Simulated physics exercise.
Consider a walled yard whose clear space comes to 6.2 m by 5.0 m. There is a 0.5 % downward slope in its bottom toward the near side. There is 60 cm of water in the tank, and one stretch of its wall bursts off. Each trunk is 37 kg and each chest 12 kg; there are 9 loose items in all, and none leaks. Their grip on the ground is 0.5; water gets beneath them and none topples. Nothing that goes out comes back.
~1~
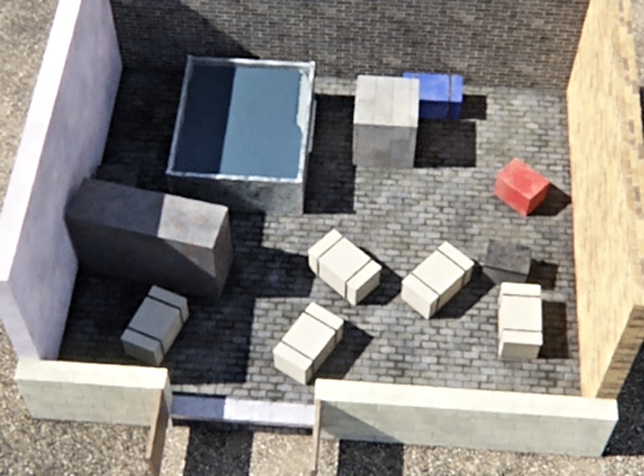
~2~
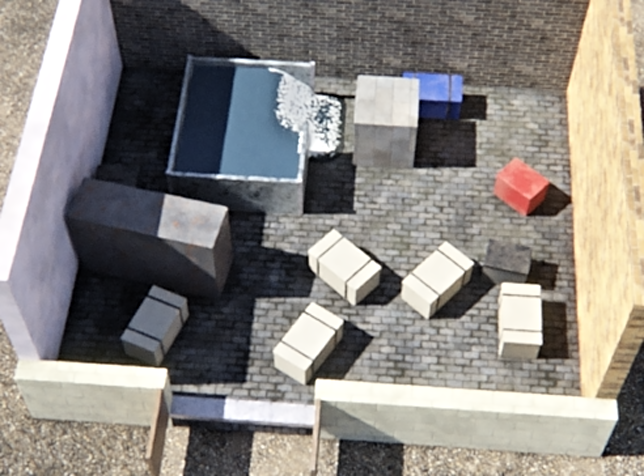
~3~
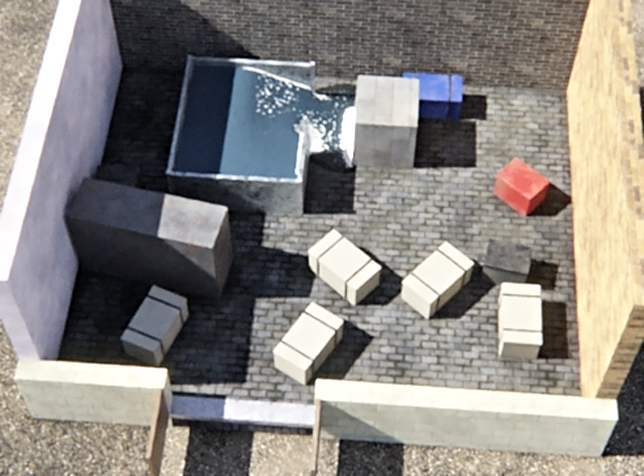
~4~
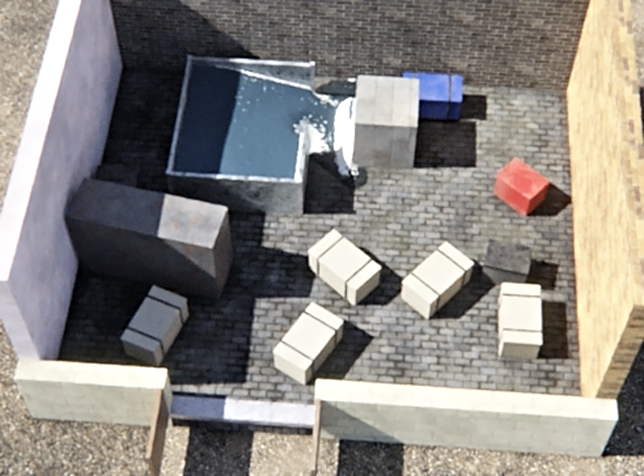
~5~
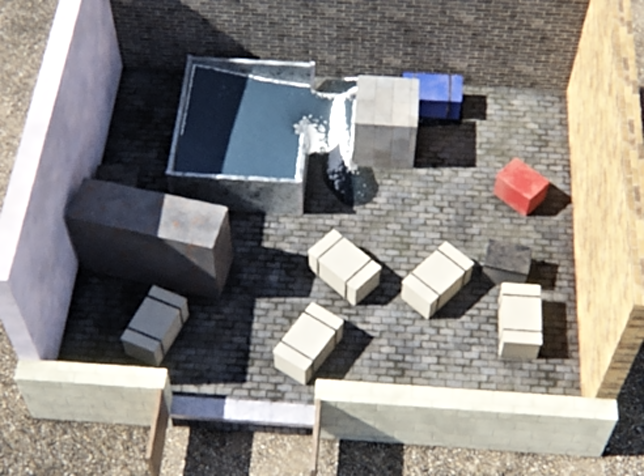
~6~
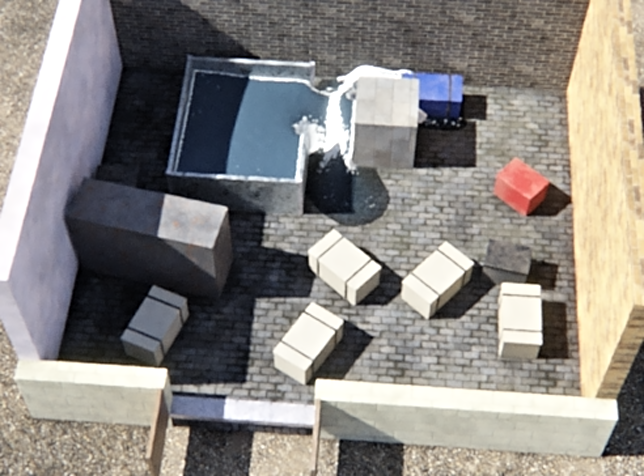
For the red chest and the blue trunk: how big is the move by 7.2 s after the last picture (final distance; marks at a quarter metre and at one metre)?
At the end, the red chest goes beyond a metre; the blue trunk goes beyond a metre.
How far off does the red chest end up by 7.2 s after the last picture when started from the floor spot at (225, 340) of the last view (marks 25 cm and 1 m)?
I'd say it lands far off.
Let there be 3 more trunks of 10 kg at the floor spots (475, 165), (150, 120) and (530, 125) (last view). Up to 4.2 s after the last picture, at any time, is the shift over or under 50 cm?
Going through them in the order asked, they come out clear of the mark, shy of the mark and clear of the mark.
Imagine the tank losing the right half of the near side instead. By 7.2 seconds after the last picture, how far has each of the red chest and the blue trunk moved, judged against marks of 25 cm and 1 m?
Outcome - red chest: No real movement, blue trunk: No real movement.
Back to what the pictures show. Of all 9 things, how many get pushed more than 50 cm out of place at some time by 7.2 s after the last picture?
The total is 3.
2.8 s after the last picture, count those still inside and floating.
Count: 1.
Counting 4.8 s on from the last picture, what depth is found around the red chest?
Roughly 12 cm.
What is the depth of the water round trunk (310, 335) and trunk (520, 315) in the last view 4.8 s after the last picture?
About 3 and 7 cm.
Then, 0.9 s after the last picture the red chest is near (523, 178), 0.0 m from its start, aground; the blue trunk is near (475, 111), 0.7 m from its start, aground; 0 of 9 are out; 0 afloat.
Then, 2.8 s after the last picture the red chest is near (492, 233), 1.0 m from its start, afloat; the blue trunk is near (514, 207), 2.2 m from its start, aground; 0 of 9 are out; 1 afloat.
Then, 4.8 s after the last picture the red chest is near (470, 239), 1.2 m from its start, aground; the blue trunk is near (490, 221), 2.3 m from its start, aground; 0 of 9 are out; 0 afloat.
Then, 7.2 s after the last picture the red chest is near (436, 219), 1.3 m from its start, aground; the blue trunk is near (490, 221), 2.3 m from its start, aground; 0 of 9 are out; 1 afloat.
